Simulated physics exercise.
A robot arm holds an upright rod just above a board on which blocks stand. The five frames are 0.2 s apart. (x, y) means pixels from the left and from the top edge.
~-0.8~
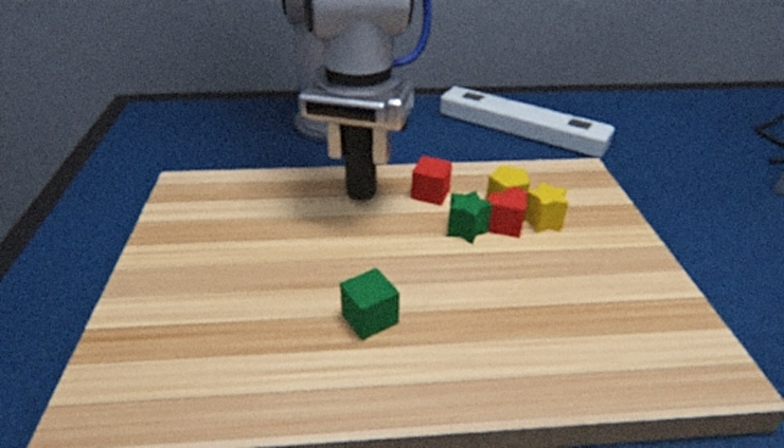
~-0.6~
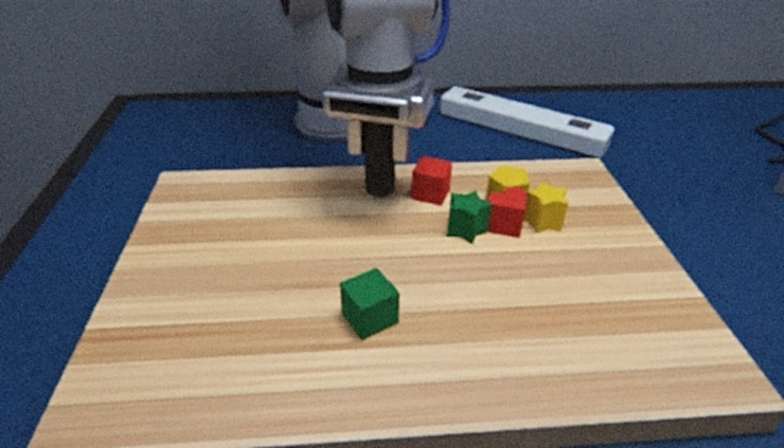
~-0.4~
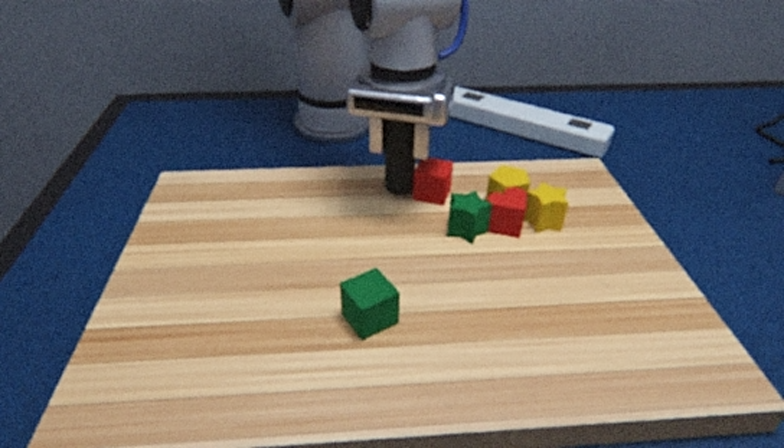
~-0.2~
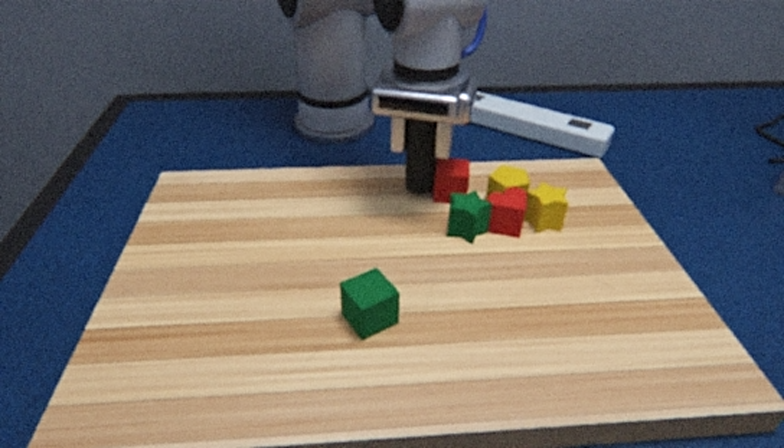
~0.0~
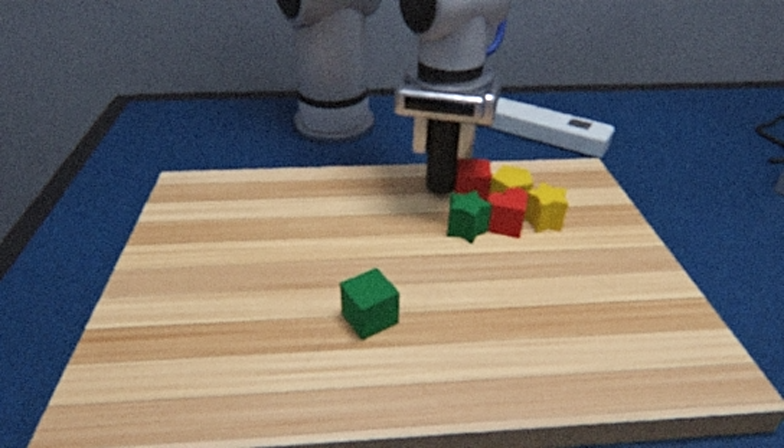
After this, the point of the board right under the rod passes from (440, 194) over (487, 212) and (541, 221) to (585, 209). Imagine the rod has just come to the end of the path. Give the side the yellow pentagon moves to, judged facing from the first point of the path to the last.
Shifts left.
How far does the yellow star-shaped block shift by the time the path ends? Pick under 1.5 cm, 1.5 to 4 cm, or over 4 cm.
Answer: More than 4 cm.
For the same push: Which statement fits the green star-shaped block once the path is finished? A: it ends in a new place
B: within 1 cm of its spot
B.
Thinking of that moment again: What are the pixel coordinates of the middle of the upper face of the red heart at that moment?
I think it will end close to (531, 211).
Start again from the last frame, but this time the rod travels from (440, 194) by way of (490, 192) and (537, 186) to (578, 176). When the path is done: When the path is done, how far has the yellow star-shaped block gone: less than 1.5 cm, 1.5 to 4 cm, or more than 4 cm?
Ends 1.5 to 4 cm away.
The first path, step by step. One third of the way, rod (489, 204); red four-sided block (523, 179), turned 20° anticlockwise; red heart (515, 200), turned 15° clockwise; yellow pentagon (555, 175), turned 50° anticlockwise; yellow star-shaped block (563, 196), turned 40° clockwise.
Two thirds of the way, rod (543, 213); red four-sided block (562, 178), turned 60° anticlockwise; red heart (531, 211), turned 35° clockwise; yellow pentagon (578, 165), turned 90° anticlockwise; yellow star-shaped block (587, 201), turned 90° clockwise.
At the end, rod (587, 201); green star-shaped block in place; red four-sided block (593, 164), turned 90° anticlockwise; red heart (531, 211), turned 35° clockwise; yellow pentagon (591, 148), turned 120° anticlockwise; yellow star-shaped block (606, 200), turned 170° clockwise.
